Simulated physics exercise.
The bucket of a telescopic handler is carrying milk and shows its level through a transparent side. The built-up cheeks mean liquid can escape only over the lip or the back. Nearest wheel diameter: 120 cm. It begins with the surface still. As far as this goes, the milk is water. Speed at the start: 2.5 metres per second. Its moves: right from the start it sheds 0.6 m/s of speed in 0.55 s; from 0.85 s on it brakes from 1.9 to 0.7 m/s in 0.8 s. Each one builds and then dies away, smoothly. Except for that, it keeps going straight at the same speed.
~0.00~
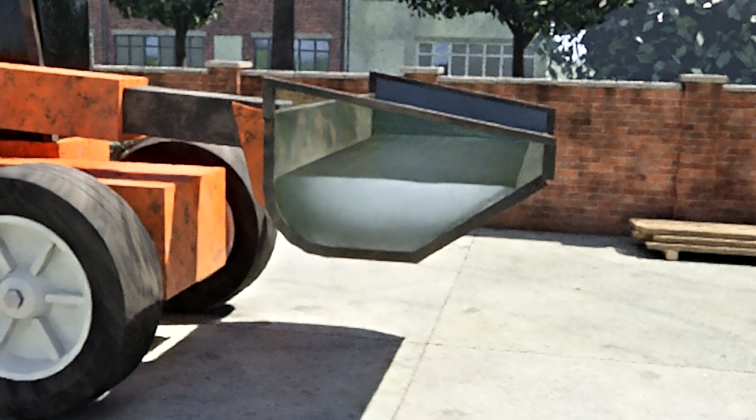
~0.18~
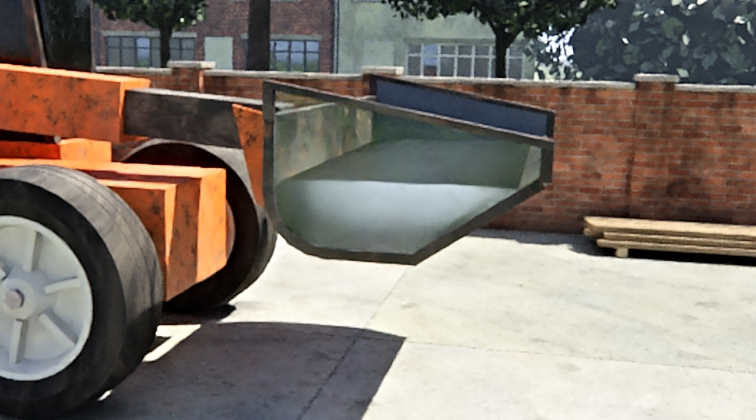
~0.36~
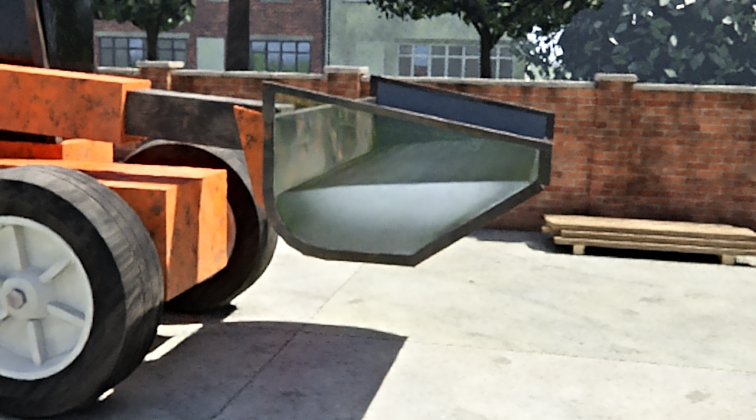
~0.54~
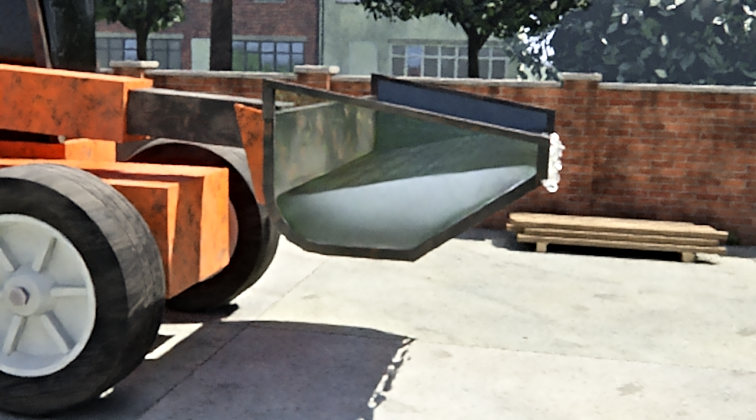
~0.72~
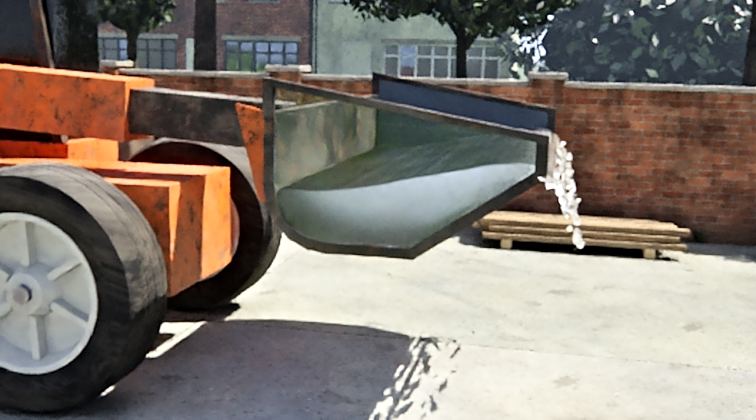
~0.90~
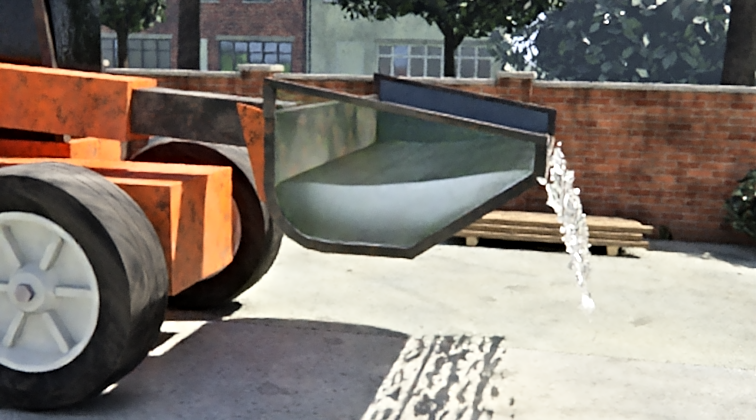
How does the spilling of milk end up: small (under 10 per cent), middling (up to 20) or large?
It ends up middling.
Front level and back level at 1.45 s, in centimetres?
At the front 30 cm, at the back 20 cm.
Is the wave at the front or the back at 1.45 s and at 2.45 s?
It sits at the forward end first, and later at the rearward end.
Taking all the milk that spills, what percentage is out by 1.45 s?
About 30 %.
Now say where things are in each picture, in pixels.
Level at the front (413, 183); level at the back (293, 177); the lip is at (542, 174); the front is on the right, in the first picture.
Level at the front (412, 186); level at the back (293, 182), in the second picture.
Level at the front (410, 186); level at the back (292, 194), in the third picture.
Level at the front (410, 181); level at the back (292, 196); milk has begun to come out, in the fourth picture.
Level at the front (409, 181); level at the back (292, 192); milk is coming out, 2 per cent so far, in the fifth picture.
Level at the front (409, 186); level at the back (293, 184); the lip is at (534, 172); milk is coming out, 4 per cent so far, in the sixth picture.
Then, 1.45 s in, the surface stands 31 cm on the front, 19 cm on the back; the loss stands at 4 per cent, over the front.
Then, 1.95 s in, the surface stands 25 cm on the front, 23 cm on the back; the loss stands at 10 per cent, over the front.
Then, 2.45 s in, the surface stands 24 cm on the front, 33 cm on the back; the loss stands at 11 per cent, over the front.
Then, 4.53 s in, the loss stands at 15 per cent, over the front, 71 of 465 litres.
